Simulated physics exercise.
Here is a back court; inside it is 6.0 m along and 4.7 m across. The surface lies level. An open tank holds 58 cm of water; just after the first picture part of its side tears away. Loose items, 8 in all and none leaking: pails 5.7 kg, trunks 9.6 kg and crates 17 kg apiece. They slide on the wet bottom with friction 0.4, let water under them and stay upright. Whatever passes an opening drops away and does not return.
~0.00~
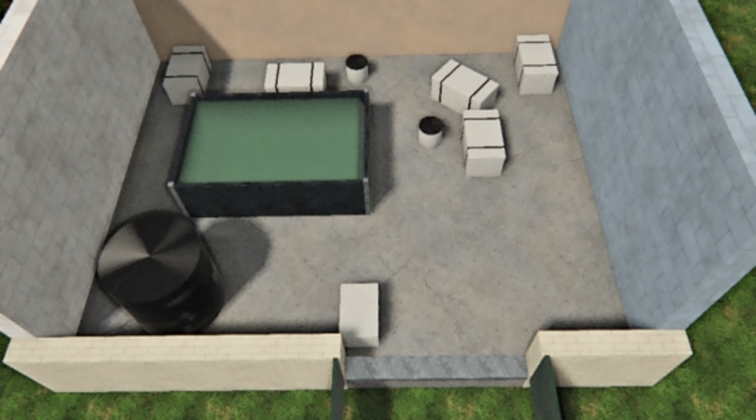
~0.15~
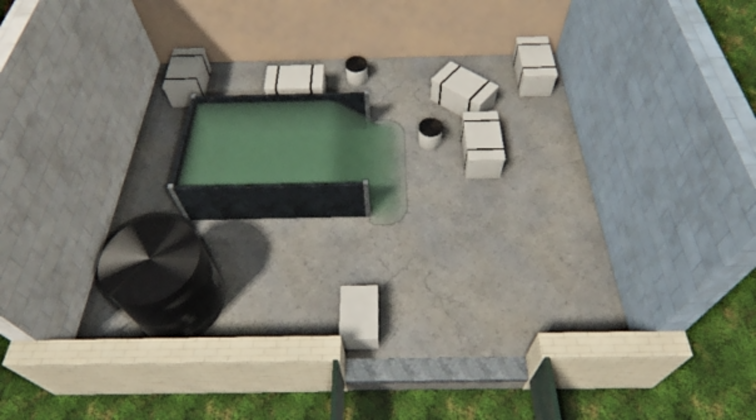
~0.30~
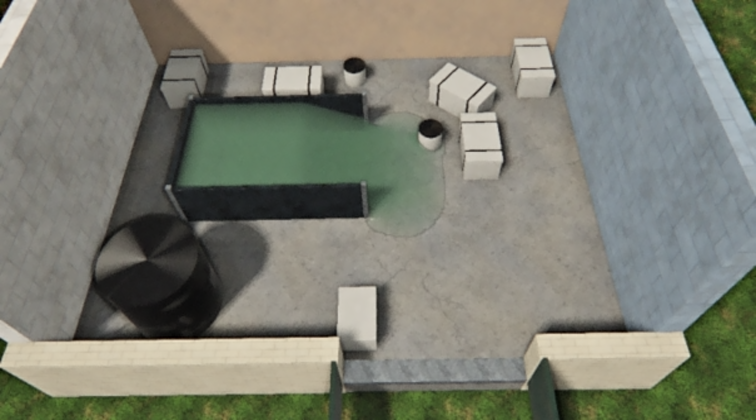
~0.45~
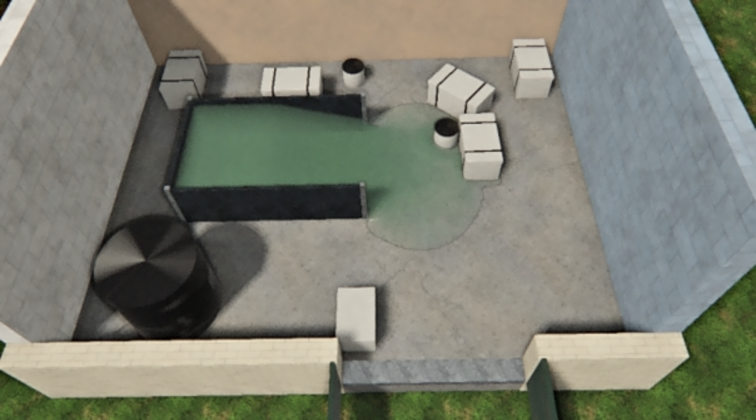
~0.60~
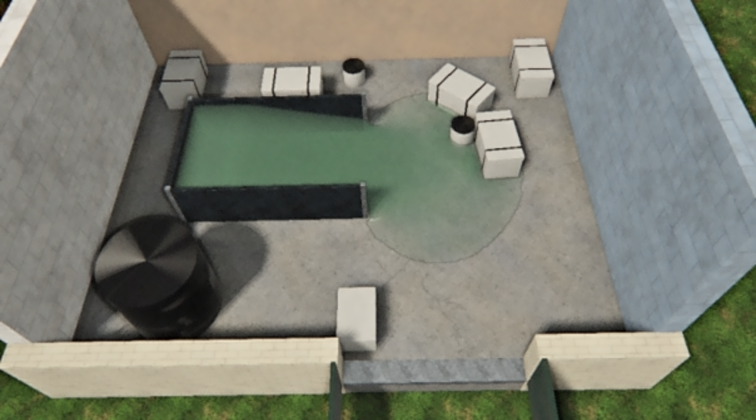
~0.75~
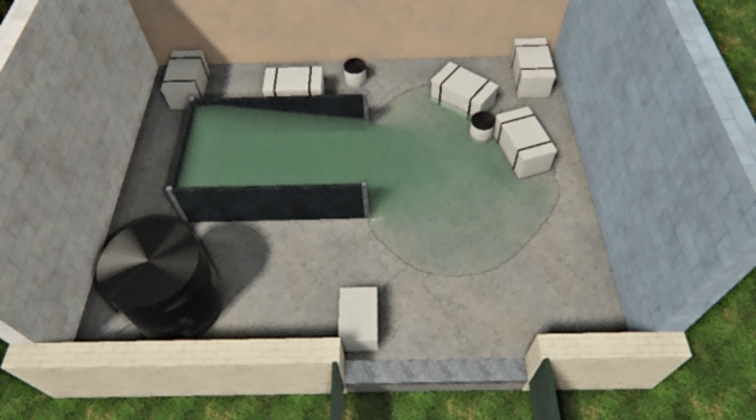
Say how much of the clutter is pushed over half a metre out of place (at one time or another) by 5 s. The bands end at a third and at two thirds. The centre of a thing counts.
It is two thirds or more.
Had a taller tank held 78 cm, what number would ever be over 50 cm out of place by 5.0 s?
In that case 7 of them.
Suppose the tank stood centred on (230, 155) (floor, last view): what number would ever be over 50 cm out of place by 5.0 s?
In that case 4 of them.
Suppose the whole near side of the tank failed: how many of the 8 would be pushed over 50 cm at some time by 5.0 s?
In that case 2 of them.
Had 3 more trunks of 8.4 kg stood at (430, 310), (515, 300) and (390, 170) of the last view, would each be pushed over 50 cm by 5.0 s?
In turn: More, past it, over.
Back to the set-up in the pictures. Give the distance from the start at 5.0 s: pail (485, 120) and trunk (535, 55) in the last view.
In that order: 150 cm, 150 cm.
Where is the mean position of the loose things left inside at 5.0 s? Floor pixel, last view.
Near (351, 130).
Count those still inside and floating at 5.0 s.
4 of them.
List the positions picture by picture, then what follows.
In the first frame, a pail at (431, 125), on the bottom; a trunk at (484, 133) rests on the ground; water covers 3.2 m2; 0 of 8 have shifted.
In the second frame, a pail at (431, 127), on the bottom; a trunk at (483, 135), on the bottom; water covers 3.9 m2; 0 of 8 have shifted.
In the third frame, a pail at (431, 128), on the bottom; a trunk at (481, 136) rests on the ground; water covers 4.8 m2; 0 of 8 have shifted.
In the fourth frame, a pail at (447, 127) rests on the ground, 26 cm from its start; a trunk at (481, 137) rests on the ground; 5.9 m2 under water; 1 of 8 have shifted.
In the fifth frame, a pail at (463, 124) rests on the ground, 47 cm from its start; a trunk at (499, 134), on the bottom, 24 cm from its start; 7.1 m2 under water; 2 of 8 have shifted.
In the sixth frame, a pail at (483, 120), on the bottom, 73 cm from its start; a trunk at (526, 132), on the bottom, 56 cm from its start; water covers 8.6 m2; 2 of 8 have shifted.
After 1.1 s 3 of 8 are over 50 cm from their spots; 0 afloat.
After 2.2 s 3 of 8 are over 50 cm from their spots; 4 afloat.
After 3.5 s 3 of 8 are over 50 cm from their spots; 3 afloat.
After 5.0 s 7 of 8 are over 50 cm from their spots, and 7 have been at some point; 4 afloat.
